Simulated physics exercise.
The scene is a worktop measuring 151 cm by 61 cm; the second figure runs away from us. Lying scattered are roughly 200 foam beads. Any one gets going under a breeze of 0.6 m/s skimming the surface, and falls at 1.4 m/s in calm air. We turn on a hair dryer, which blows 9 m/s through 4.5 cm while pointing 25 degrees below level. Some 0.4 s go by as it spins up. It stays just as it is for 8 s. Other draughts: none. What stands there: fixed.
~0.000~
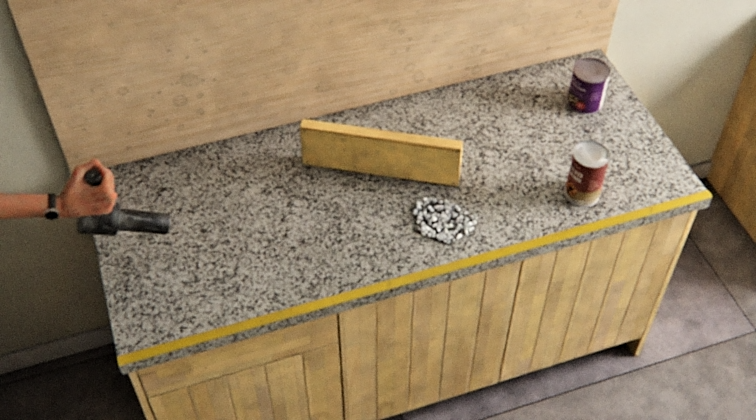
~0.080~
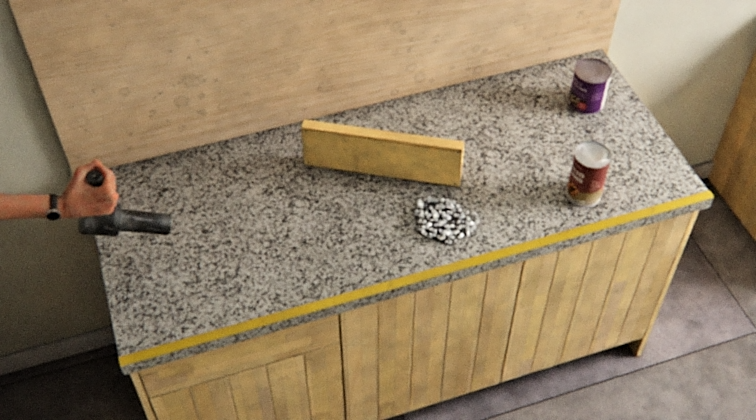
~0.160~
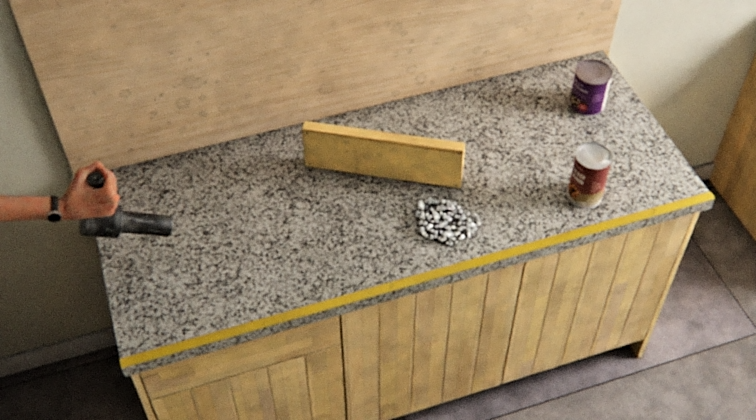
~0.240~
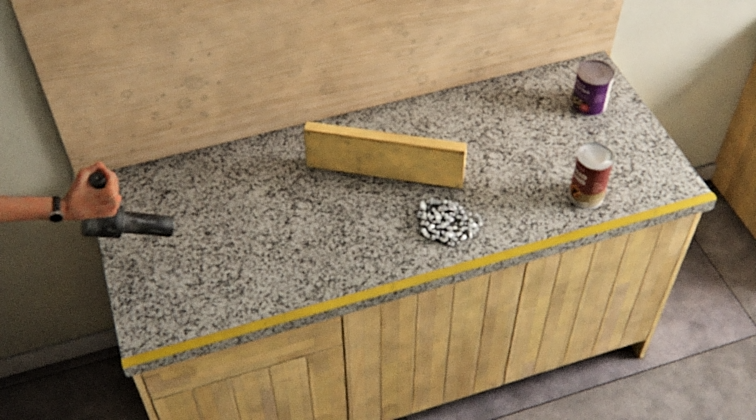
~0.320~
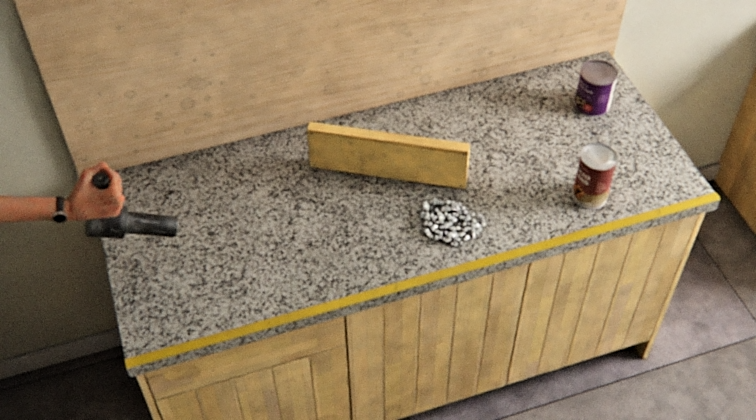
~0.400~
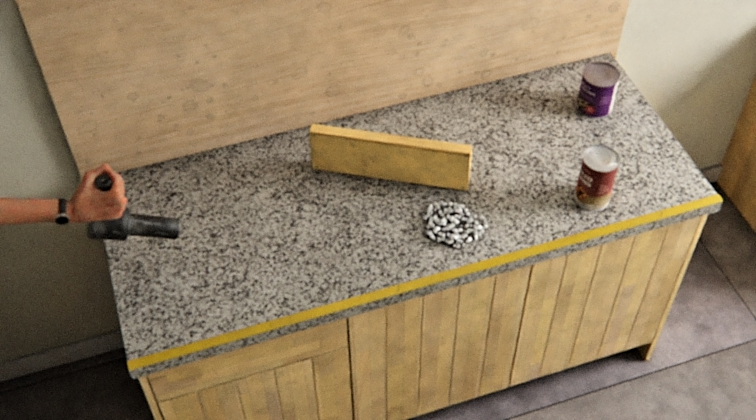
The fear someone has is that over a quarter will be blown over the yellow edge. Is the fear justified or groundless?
The fear is justified.
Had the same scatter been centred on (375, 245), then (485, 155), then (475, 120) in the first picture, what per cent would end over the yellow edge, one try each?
Taking the three spots in order, you'd get around 100 percent, 0 percent and 0 percent.
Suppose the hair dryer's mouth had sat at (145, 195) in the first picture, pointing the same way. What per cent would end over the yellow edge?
Result: Approx. 100 %.
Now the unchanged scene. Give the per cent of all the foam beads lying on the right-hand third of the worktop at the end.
Something close to 5 % ends up there.
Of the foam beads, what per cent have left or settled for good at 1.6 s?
Roughly 90 % of them.
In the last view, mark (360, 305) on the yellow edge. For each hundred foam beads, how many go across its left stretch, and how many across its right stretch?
0 % left, 80 % right.
After 1.6 s, 11 % are on the move or not yet settled, 78 % are over the yellow edge.
After 2.6 s, 8 % are on the move or not yet settled, 80 % are over the yellow edge.
After 4.4 s, 8 % are on the move or not yet settled, 80 % are over the yellow edge.
After 8.0 s, at the end, 80 % are over the yellow edge.
